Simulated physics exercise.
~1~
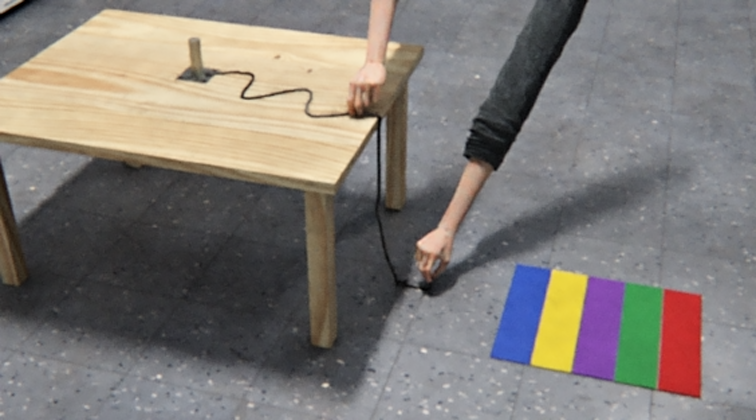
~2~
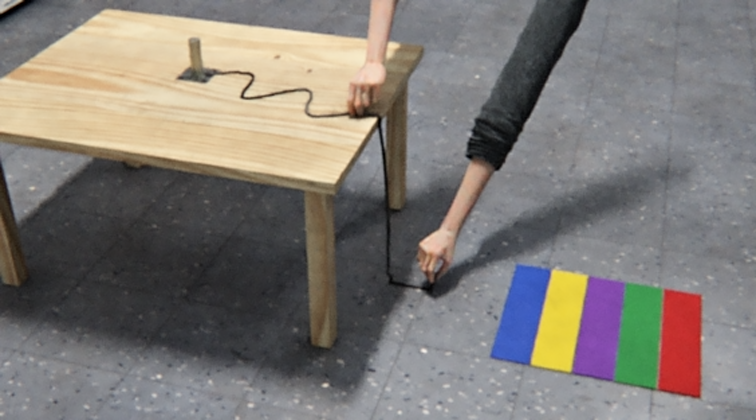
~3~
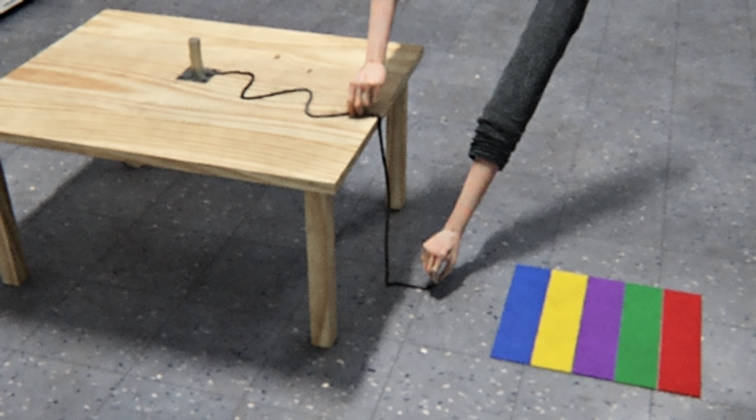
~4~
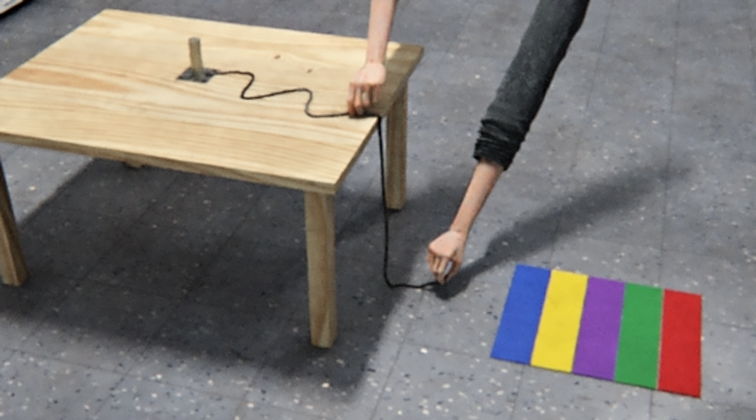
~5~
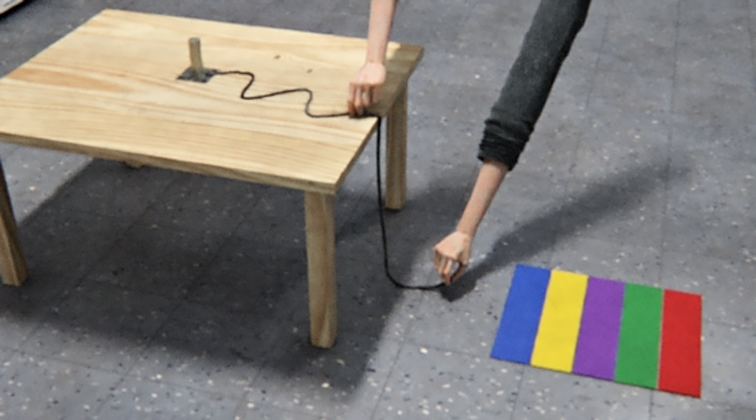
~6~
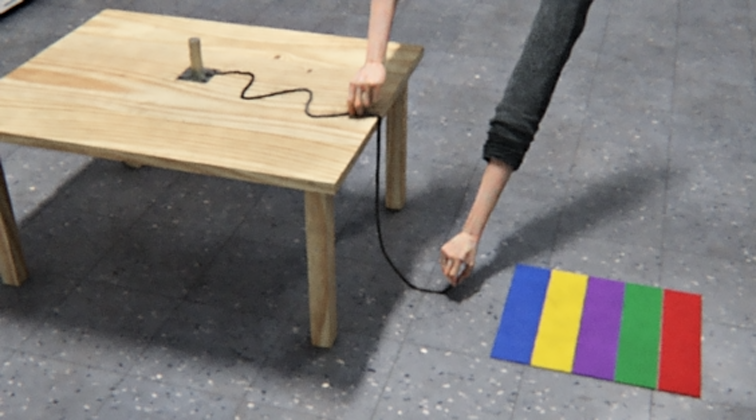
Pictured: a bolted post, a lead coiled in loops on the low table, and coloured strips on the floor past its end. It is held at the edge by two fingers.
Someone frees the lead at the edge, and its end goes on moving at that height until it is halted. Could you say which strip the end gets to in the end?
It gets to the red strip.
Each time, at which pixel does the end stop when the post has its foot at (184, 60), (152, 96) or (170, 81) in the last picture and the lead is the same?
It works out at around (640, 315), (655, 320) and (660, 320) for the three tries.
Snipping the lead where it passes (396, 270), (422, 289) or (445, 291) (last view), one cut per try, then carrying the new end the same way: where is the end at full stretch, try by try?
The three cuts give roughly (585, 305), (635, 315) and (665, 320) respectively.
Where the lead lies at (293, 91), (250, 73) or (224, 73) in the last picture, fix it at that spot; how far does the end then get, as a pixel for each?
(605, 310), (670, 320), (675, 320).
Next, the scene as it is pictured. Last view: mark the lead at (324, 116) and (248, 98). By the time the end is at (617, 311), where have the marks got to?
Roughly (394, 158) for the first and (300, 97) for the second.
Soon after, end near (617, 311); over purple.
After that, end near (658, 318); over green.
At the stop, end near (683, 322); over red. The red one.
